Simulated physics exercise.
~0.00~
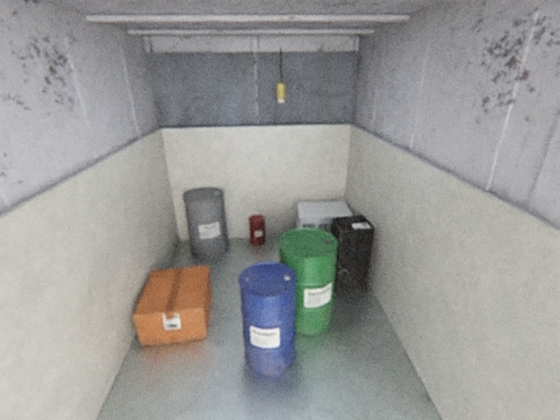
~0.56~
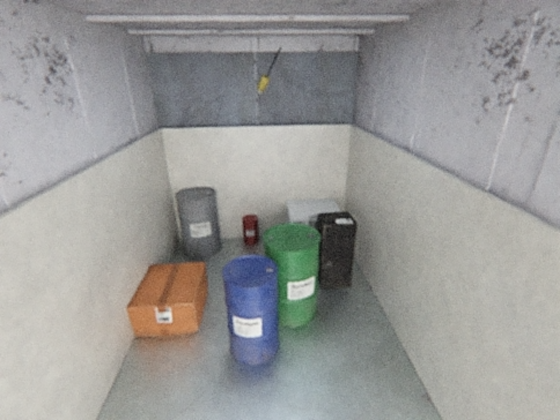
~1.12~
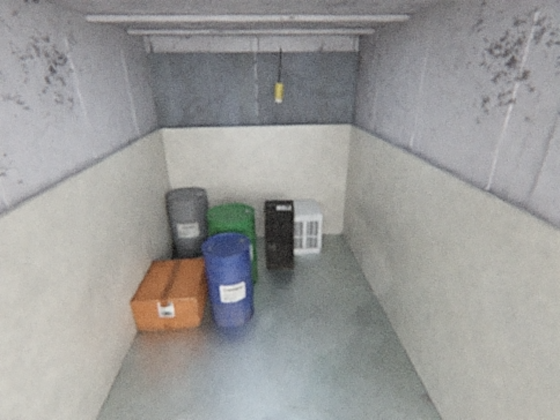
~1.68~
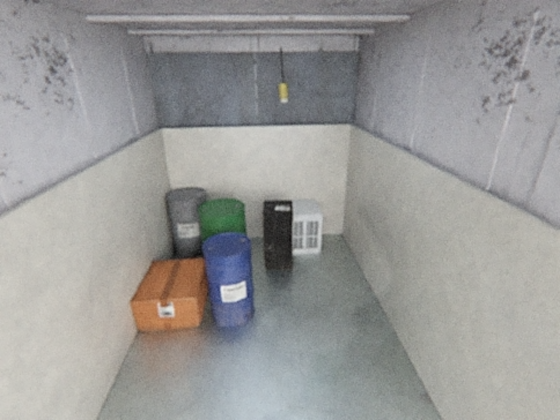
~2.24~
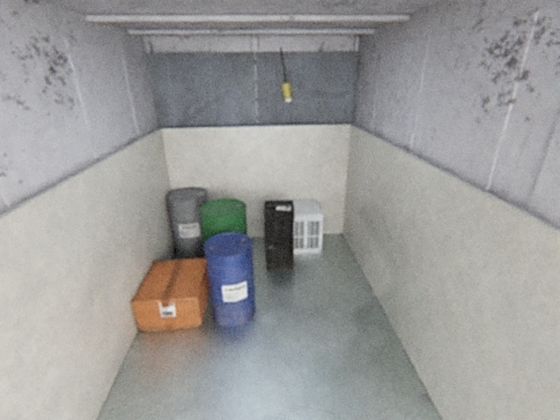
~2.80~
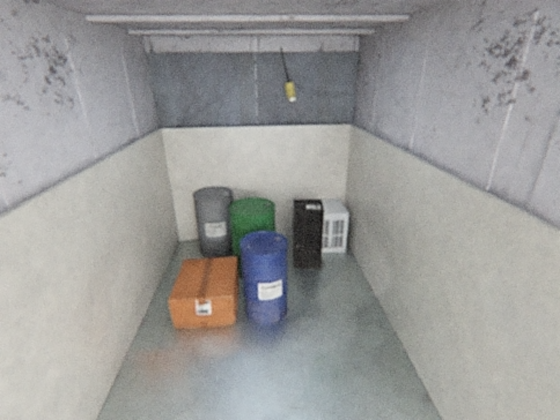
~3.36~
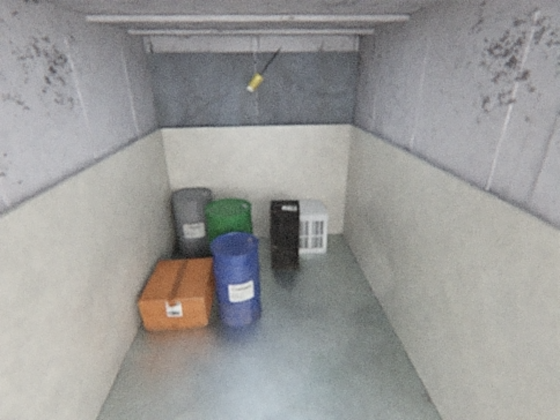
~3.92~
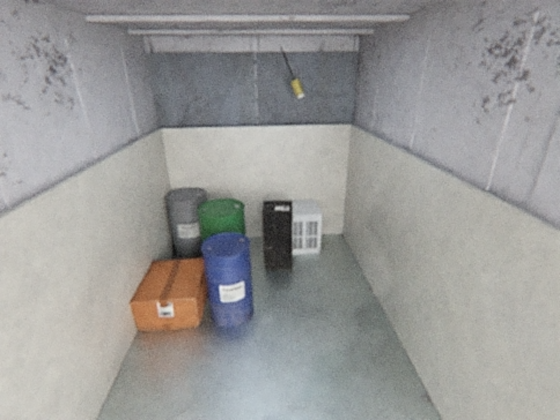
Drums and boxes slide left and toward the back wall, shift right, then return left upright.
